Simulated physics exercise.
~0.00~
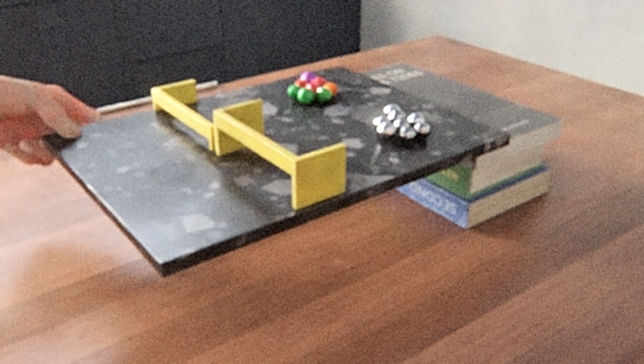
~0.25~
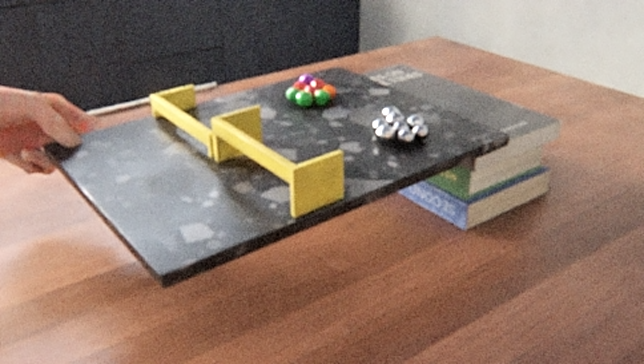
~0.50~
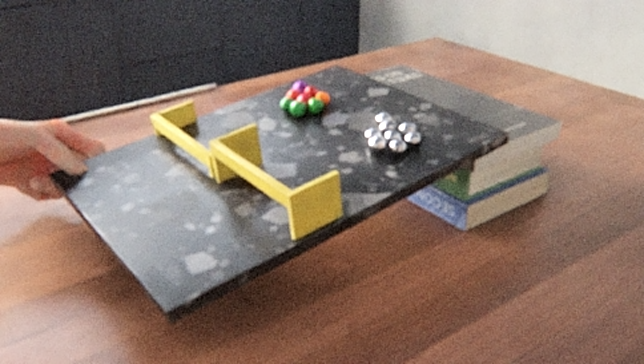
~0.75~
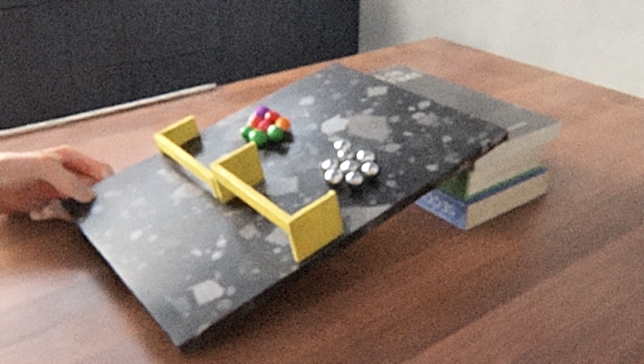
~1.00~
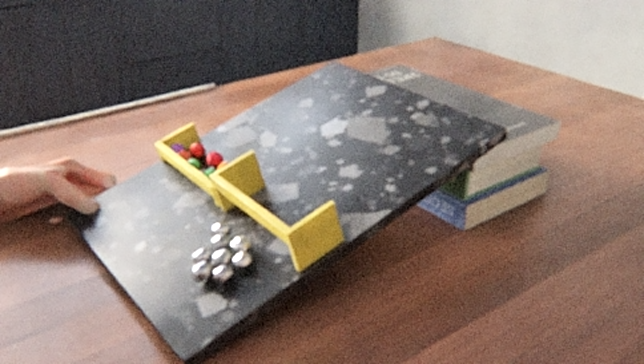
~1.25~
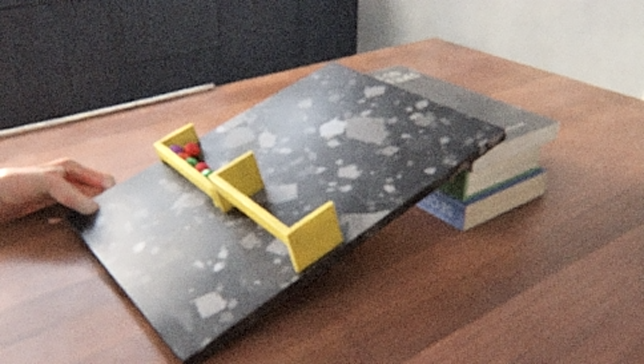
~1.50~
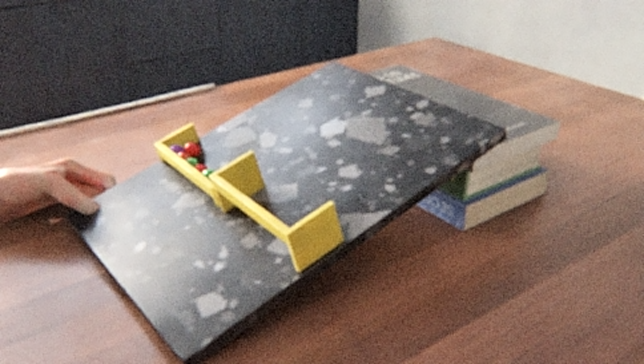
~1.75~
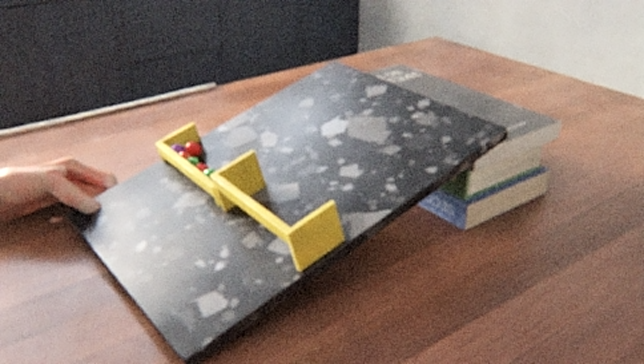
The clip opens on a dark speckled board propped on books at its right end, with a hand holding the left end above a wooden table. A cluster of shiny silver balls and a cluster of colourful ones sit upslope from two yellow bars. The hand lowers its end, and the board tilts more steeply. Both clusters start moving down toward the bars. The silver balls pass under the nearer bar and continue down the board out of view, while the colourful ones stop against the farther bar. At the end, the colourful balls remain gathered there as the hand holds the tilted board.
